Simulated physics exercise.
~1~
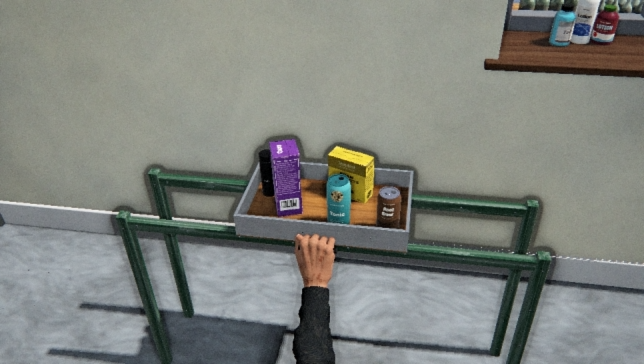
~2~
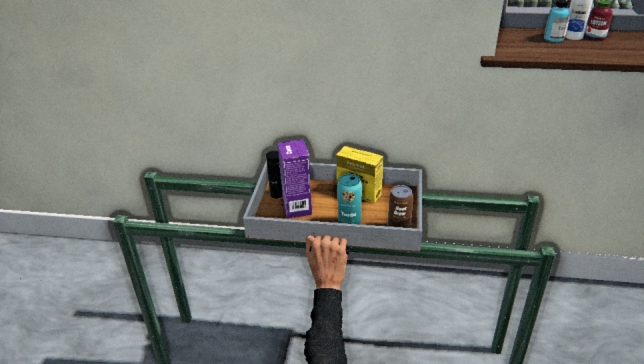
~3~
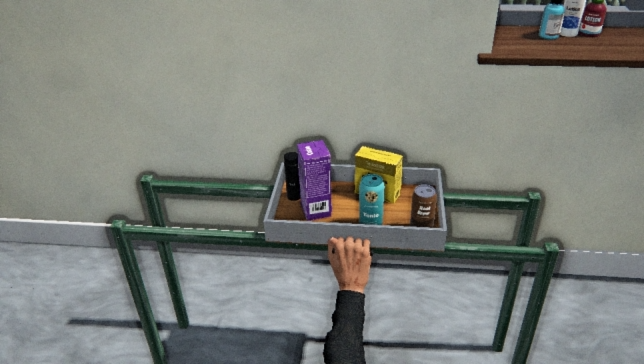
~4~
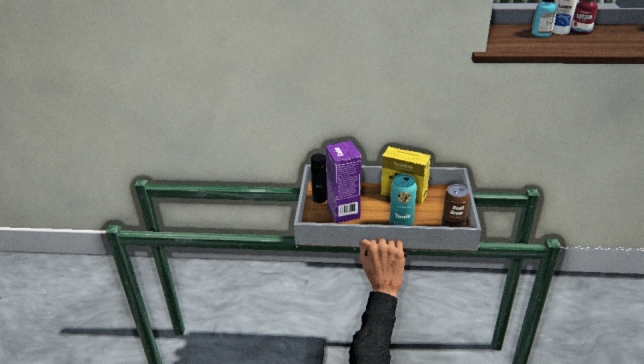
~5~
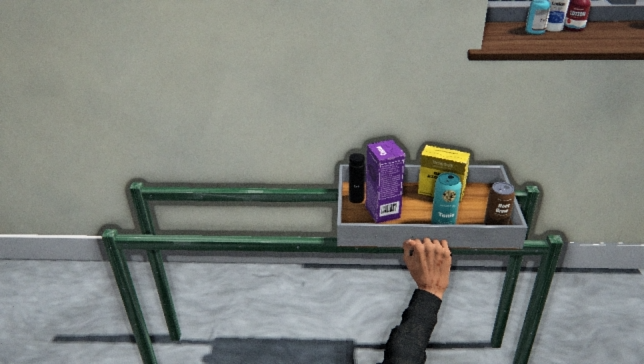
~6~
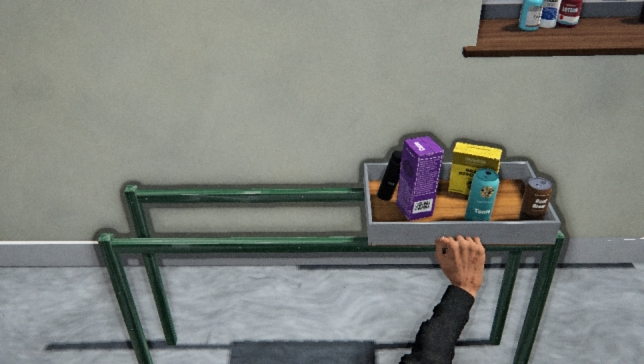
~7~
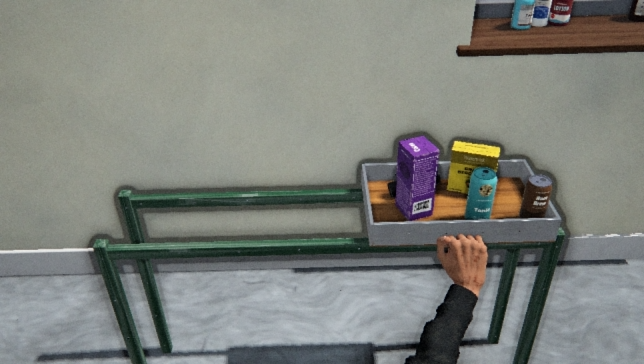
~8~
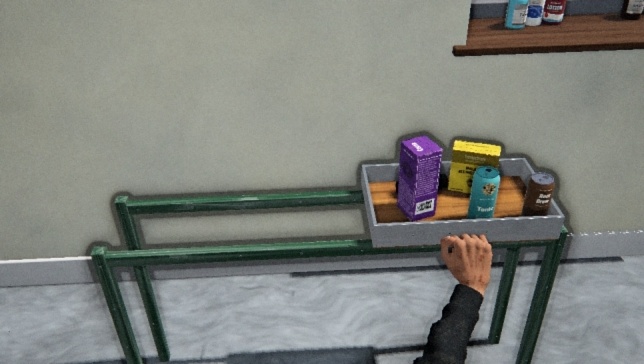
Beside a plain grey-green wall, seen from above and in front, a shallow grey tray with a wooden base rests on green rails, with a shelf of bottles at upper right. It holds a black shaker and purple carton at left, a yellow packet behind a turquoise can, and a brown can at right. A dark-sleeved hand at its front edge moves with it as it slides right, gathering speed. At the right end the tray stops and the shaker tips. It ends on its side behind the carton, while the other four items remain upright.
